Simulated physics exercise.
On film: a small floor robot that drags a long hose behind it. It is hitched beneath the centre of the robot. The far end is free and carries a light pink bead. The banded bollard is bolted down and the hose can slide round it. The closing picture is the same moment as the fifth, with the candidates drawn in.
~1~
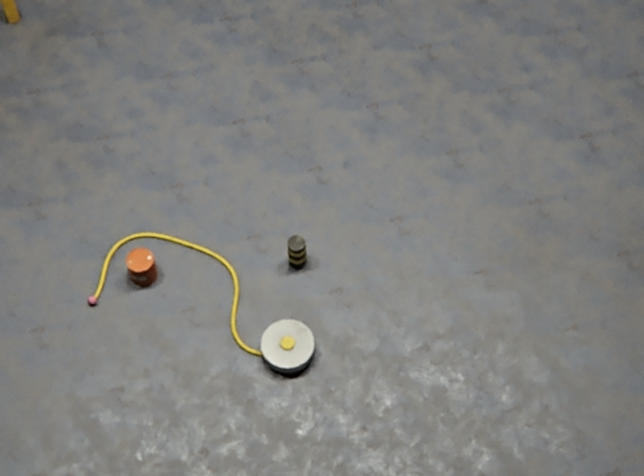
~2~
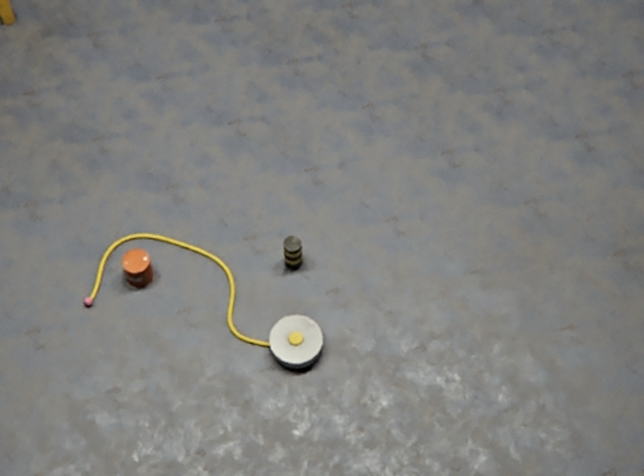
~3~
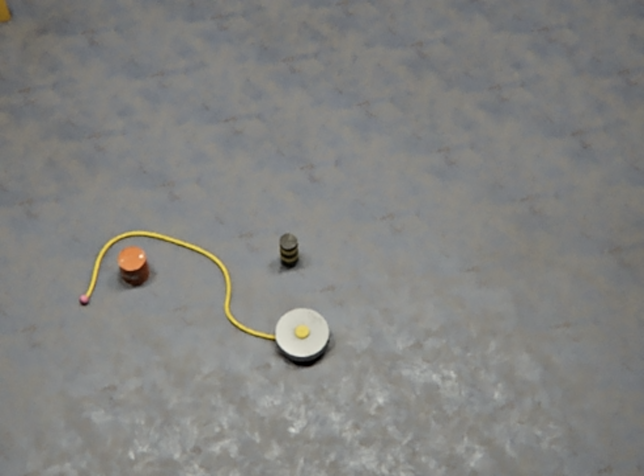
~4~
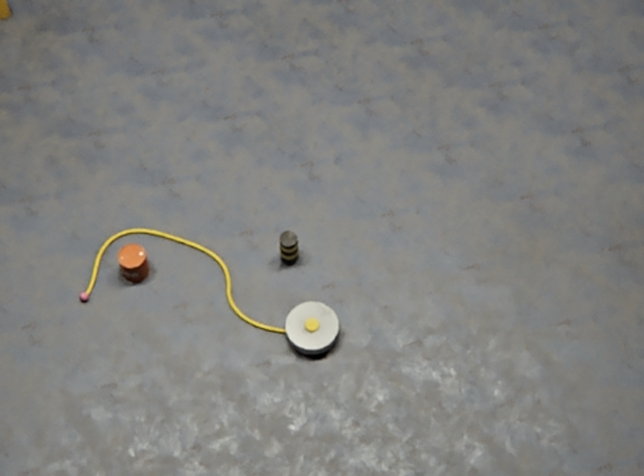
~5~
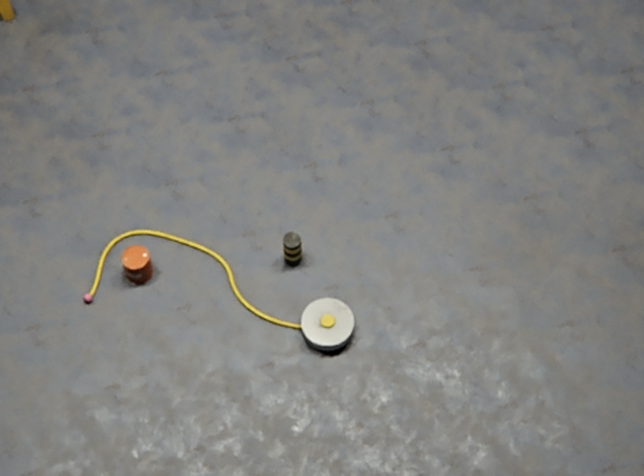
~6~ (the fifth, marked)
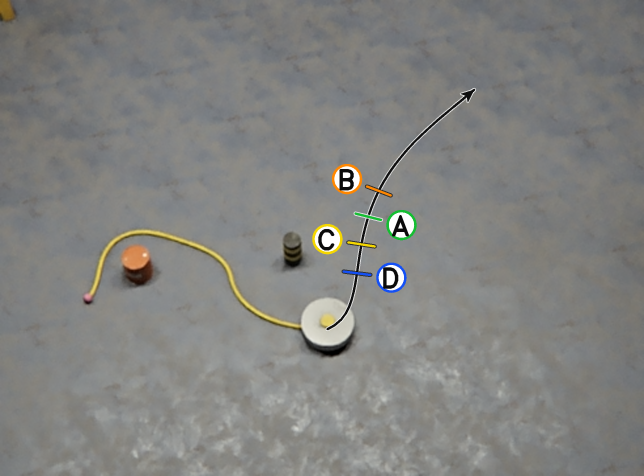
Round white robot with a yellow centre creeping right across a grey floor, its trailing yellow hose curving around an orange keg.
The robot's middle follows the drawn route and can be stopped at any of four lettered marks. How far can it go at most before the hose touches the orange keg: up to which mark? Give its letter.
At A, and not beyond.
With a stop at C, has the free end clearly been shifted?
By then, no.
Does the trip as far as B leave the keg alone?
No.
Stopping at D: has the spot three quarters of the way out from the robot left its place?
No.
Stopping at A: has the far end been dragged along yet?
No.
On the marked copy, A at (368, 217); B at (379, 191); C at (361, 244); D at (357, 273); the route from (328, 329) via (380, 188) to (474, 90).
Following A. Soon after the start, robot (354, 289), middle of the hose (200, 252), free end (88, 298).
Later, robot (360, 247), middle of the hose (201, 253), free end (88, 298).
In the end, robot (369, 212), middle of the hose (223, 255), free end (88, 298); only the bollard has been touched, if anything.
As for the rest, B brings the hose against the keg; C is safe but short; D is safe but short.
